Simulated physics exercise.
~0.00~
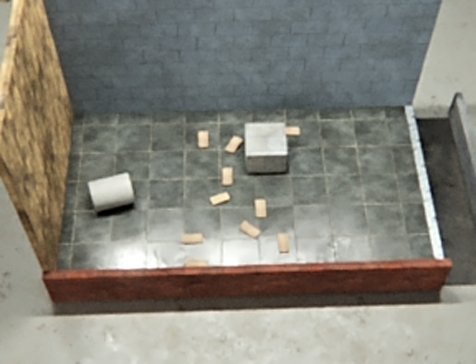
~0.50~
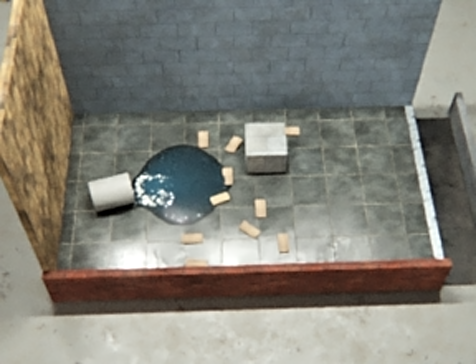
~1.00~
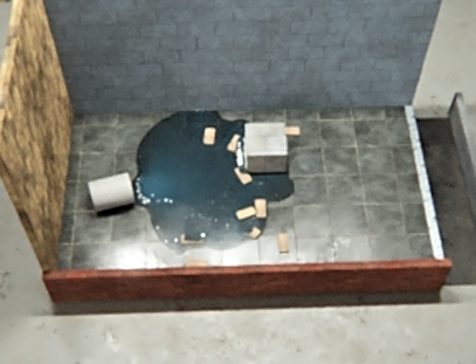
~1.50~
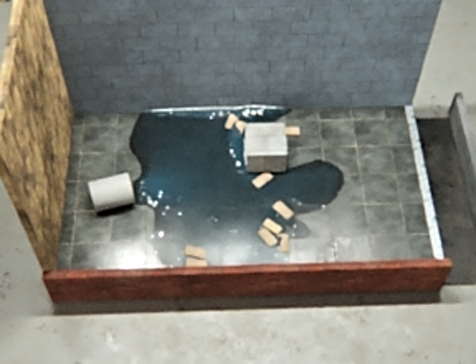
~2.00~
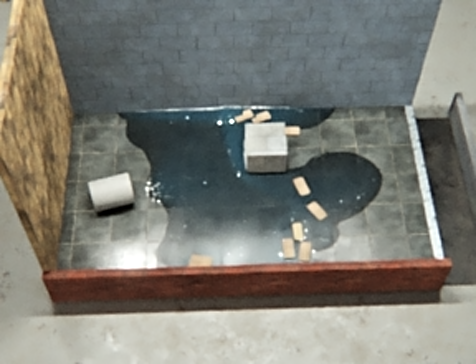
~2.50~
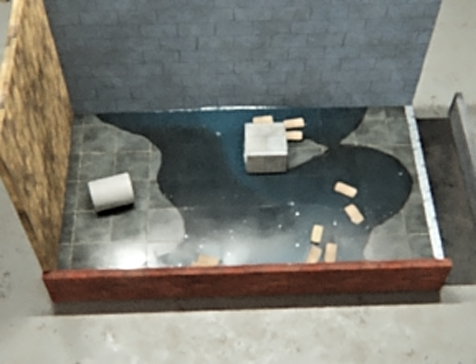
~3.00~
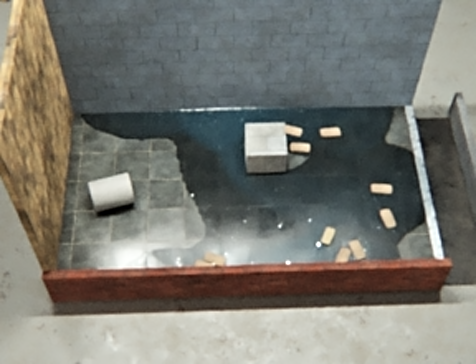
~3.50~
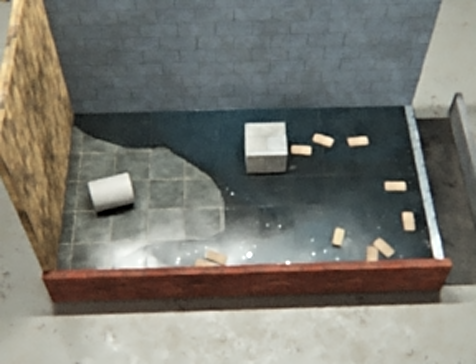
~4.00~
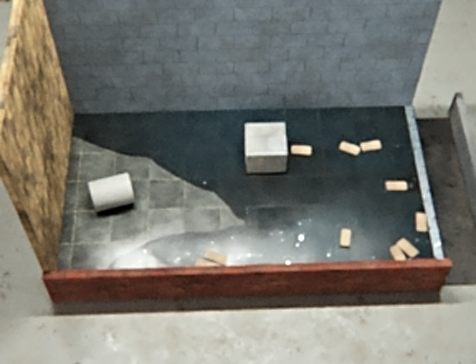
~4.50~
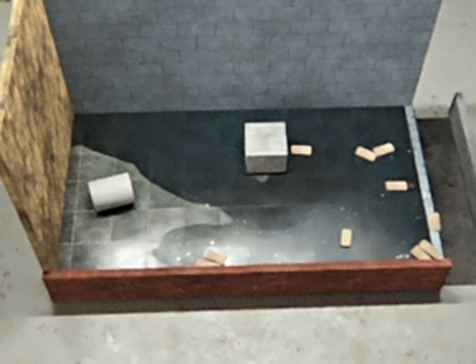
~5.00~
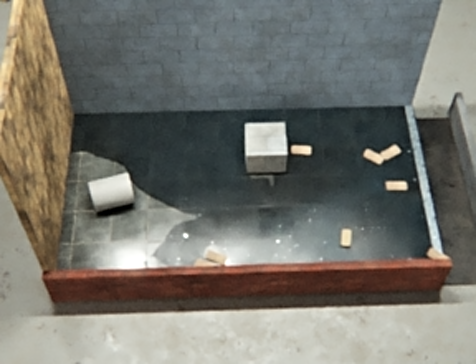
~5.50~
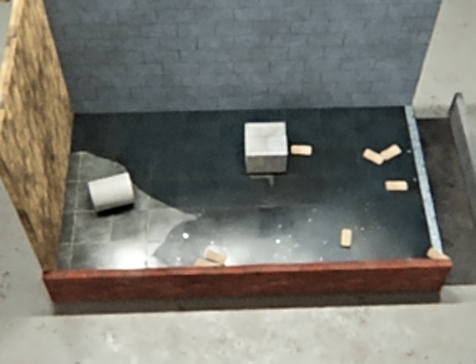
Dark water spills from the pale cylinder lying at the left of a small room seen from above, with a grey tiled floor, a blue-grey block wall behind, a tan wall at left and a low red-brown one in front. A grey block stands towards the back, with small tan pieces scattered around it. The pool spreads to the back wall and then rightward, carrying most of the pieces along. Some bunch near the right edge, and a couple disappear there. Finally the water lies still over most of the floor, the block unmoved and the remaining pieces at rest.
